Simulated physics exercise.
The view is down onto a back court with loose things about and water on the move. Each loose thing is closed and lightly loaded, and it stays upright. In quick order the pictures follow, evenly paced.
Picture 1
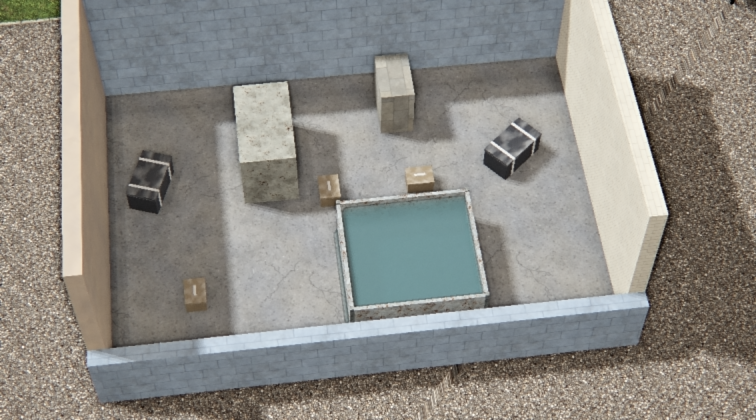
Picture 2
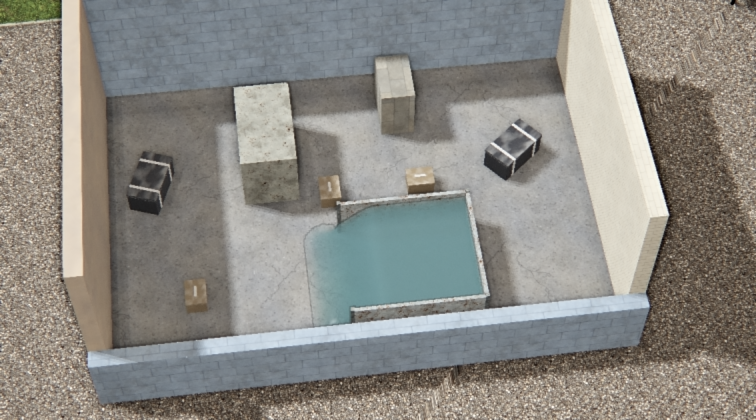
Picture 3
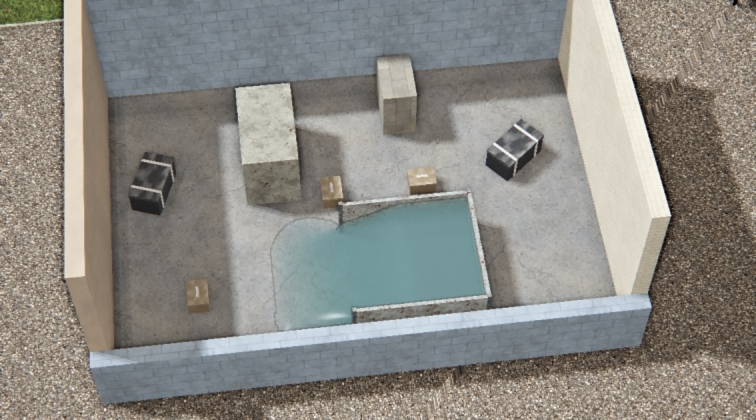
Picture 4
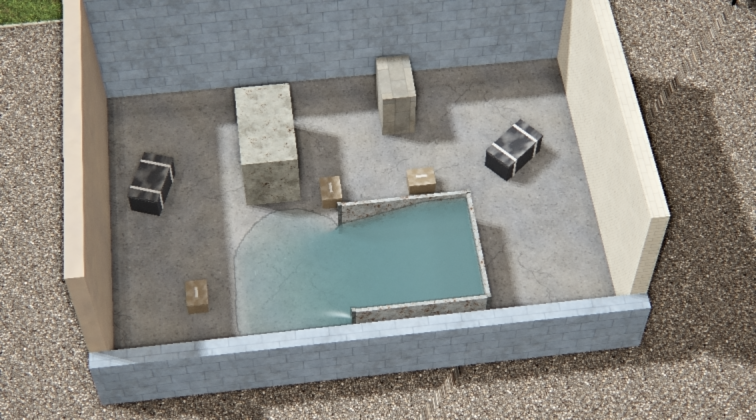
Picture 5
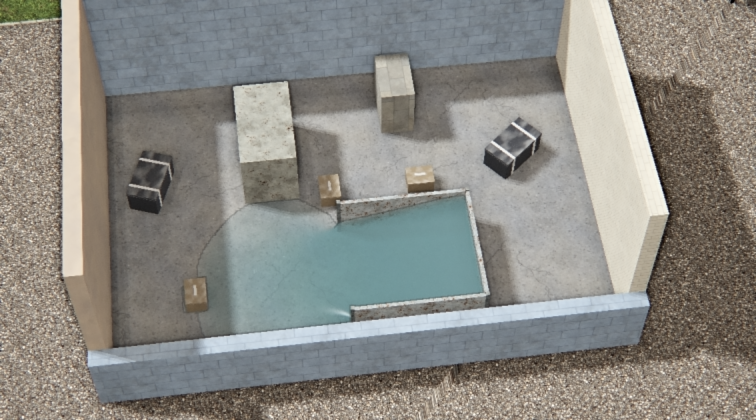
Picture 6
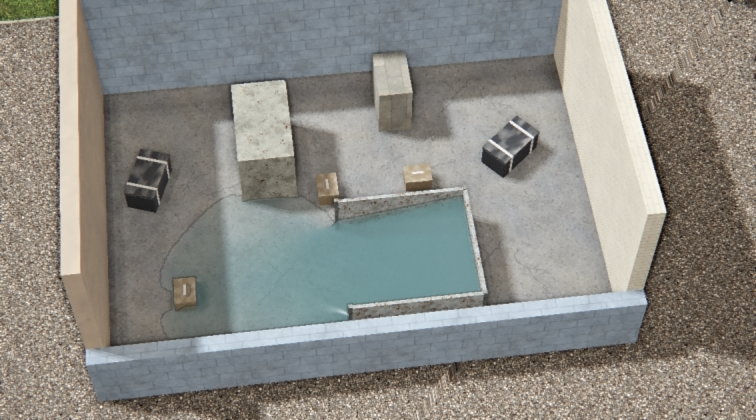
A walled court with a pale blue front wall and grey floor is seen from high above, with gravel around it. Two grey blocks stand toward the back, a black strapped case sits at each side, and three small brown boxes lie near a teal pool at centre right. The pool's left side opens, water spreads left across the floor, and the leftmost brown box shifts slightly left.
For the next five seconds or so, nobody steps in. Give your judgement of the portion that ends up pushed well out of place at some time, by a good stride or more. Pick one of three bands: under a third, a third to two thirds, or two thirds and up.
A third to two thirds.
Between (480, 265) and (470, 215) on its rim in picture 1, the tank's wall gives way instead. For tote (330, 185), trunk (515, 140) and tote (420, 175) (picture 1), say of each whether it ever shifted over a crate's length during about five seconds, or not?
In that order: Not that far, swept aside, never so far.
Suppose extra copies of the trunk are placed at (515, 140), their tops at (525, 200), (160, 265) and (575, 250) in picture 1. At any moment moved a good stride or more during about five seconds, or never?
Listed in order: Hardly budges, displaced, then hardly budges.
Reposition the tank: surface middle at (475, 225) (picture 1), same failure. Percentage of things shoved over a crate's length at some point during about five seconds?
Roughly 60 percent of them.
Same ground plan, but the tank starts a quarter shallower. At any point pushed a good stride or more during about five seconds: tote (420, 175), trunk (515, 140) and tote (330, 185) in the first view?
Well, in sequence: Not carried that far, not carried that far, not carried that far.
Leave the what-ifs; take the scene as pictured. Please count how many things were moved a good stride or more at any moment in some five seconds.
So the number is 2.
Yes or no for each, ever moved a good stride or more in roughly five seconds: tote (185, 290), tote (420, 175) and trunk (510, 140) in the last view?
In turn: Yes, no, not that far.
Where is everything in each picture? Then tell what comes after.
In the first frame, a tote at (195, 290), on the bottom; a tote at (329, 186), on the bottom; 0 of 5 have shifted.
In the second frame, a tote at (195, 292) rests on the ground; a tote at (329, 187) rests on the ground; 0 of 5 have shifted.
In the third frame, a tote at (197, 292) rests on the ground; a tote at (331, 188), on the bottom; 0 of 5 have shifted.
In the fourth frame, a tote at (196, 292), on the bottom; a tote at (330, 188), on the bottom; 0 of 5 have shifted.
In the fifth frame, a tote at (195, 291) rests on the ground; a tote at (329, 186), on the bottom; 0 of 5 have shifted.
In the sixth frame, a tote at (184, 290), on the bottom, close to its start; a tote at (327, 184) rests on the ground; 1 of 5 have shifted.
A moment on, 1 of 5 are well off their spots; 0 afloat.
Next, 2 of 5 are well off their spots; 1 afloat.
Later, 2 of 5 are well off their spots; 2 afloat.
In the end, 2 of 5 are well off their spots, and 2 have been at some point; 2 afloat.
